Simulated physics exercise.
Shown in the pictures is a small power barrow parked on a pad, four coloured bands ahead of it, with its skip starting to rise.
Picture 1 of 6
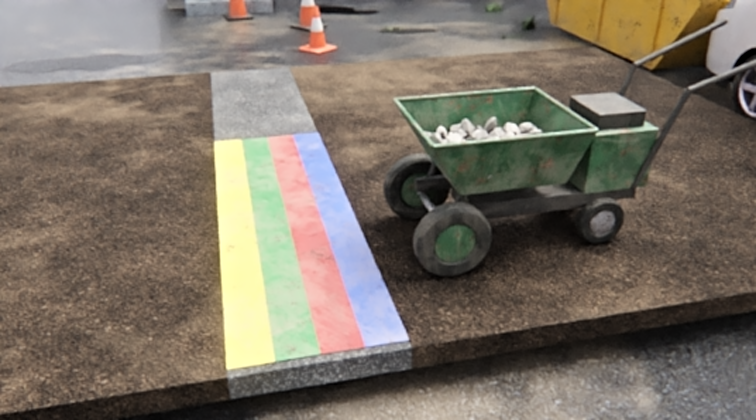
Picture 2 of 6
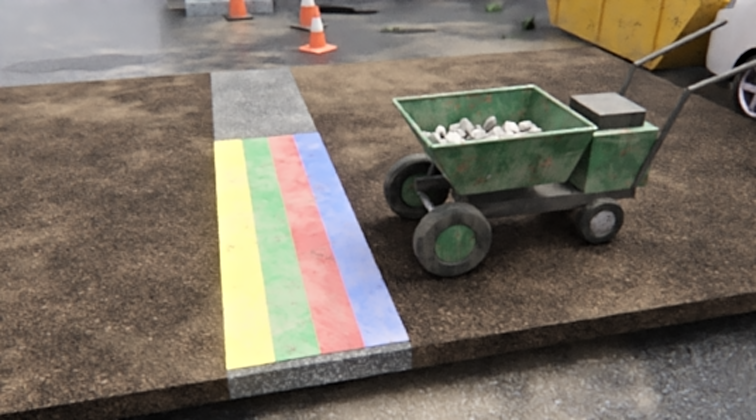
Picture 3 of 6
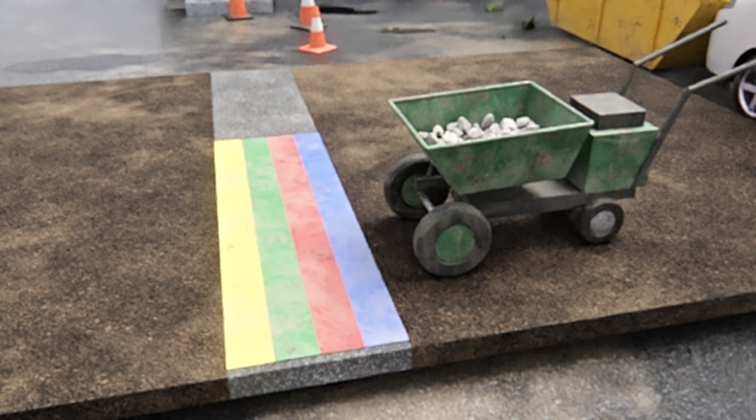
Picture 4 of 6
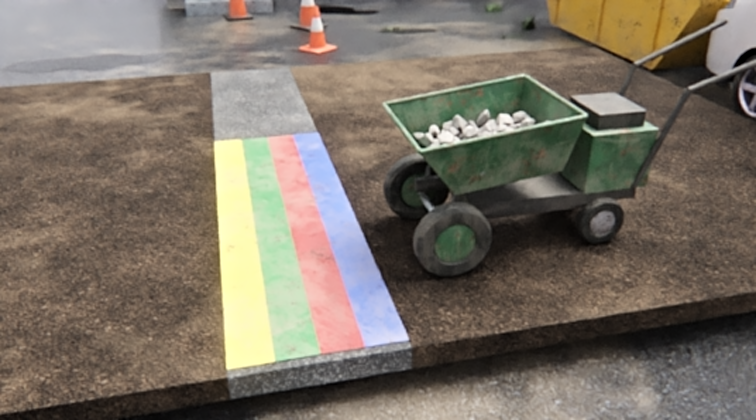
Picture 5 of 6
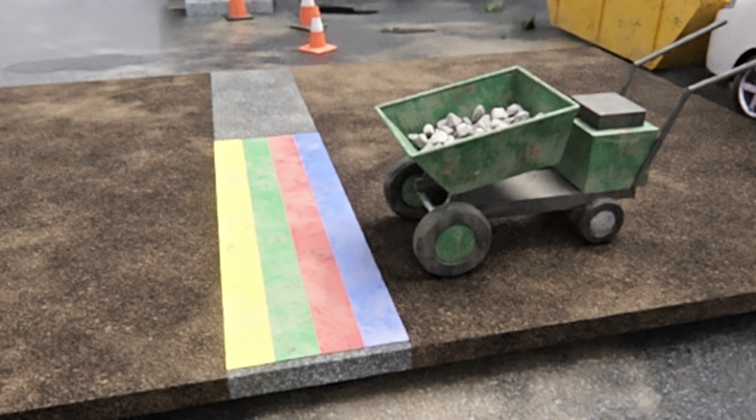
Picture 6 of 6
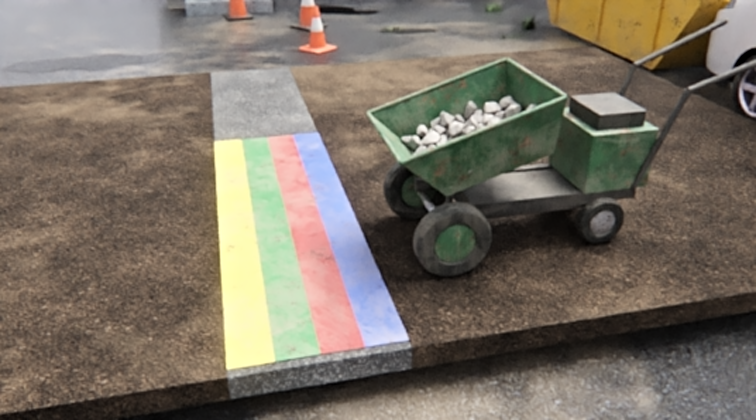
Green power barrow standing on a brown pad beside yellow, green, red and blue bands, its stone-filled skip gradually tilting leftward.
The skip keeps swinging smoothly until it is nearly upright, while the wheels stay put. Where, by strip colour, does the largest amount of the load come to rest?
On the red strip.
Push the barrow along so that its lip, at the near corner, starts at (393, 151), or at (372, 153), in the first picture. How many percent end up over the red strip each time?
10 and 0 in a hundred, in that order.
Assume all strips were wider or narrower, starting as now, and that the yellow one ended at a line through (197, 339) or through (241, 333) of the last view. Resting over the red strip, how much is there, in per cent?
Roughly 40 per cent first, then 30 per cent.
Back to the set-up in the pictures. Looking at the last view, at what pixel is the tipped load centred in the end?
Resting centre, last picture - approx. (301, 254).
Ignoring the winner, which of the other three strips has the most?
Green.
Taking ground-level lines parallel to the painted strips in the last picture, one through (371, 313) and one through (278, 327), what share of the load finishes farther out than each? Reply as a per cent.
Roughly 90 and 20 %.
Soon, skip tipped steeply; all in the skip.
A while on, skip tipped right over; nearly all in the skip; a small part over the red strip; a stray few over the green strip.
Towards the end, skip tipped right over; about a quarter in the skip; a stray few over the blue strip; about a third over the red strip; about a quarter over the green strip; a small part over the yellow strip; a stray few off the paint.
Finally, skip tipped right over; a small part in the skip; a small part over the blue strip; about a third over the red strip; about a quarter over the green strip; a small part over the yellow strip; a stray few off the paint.
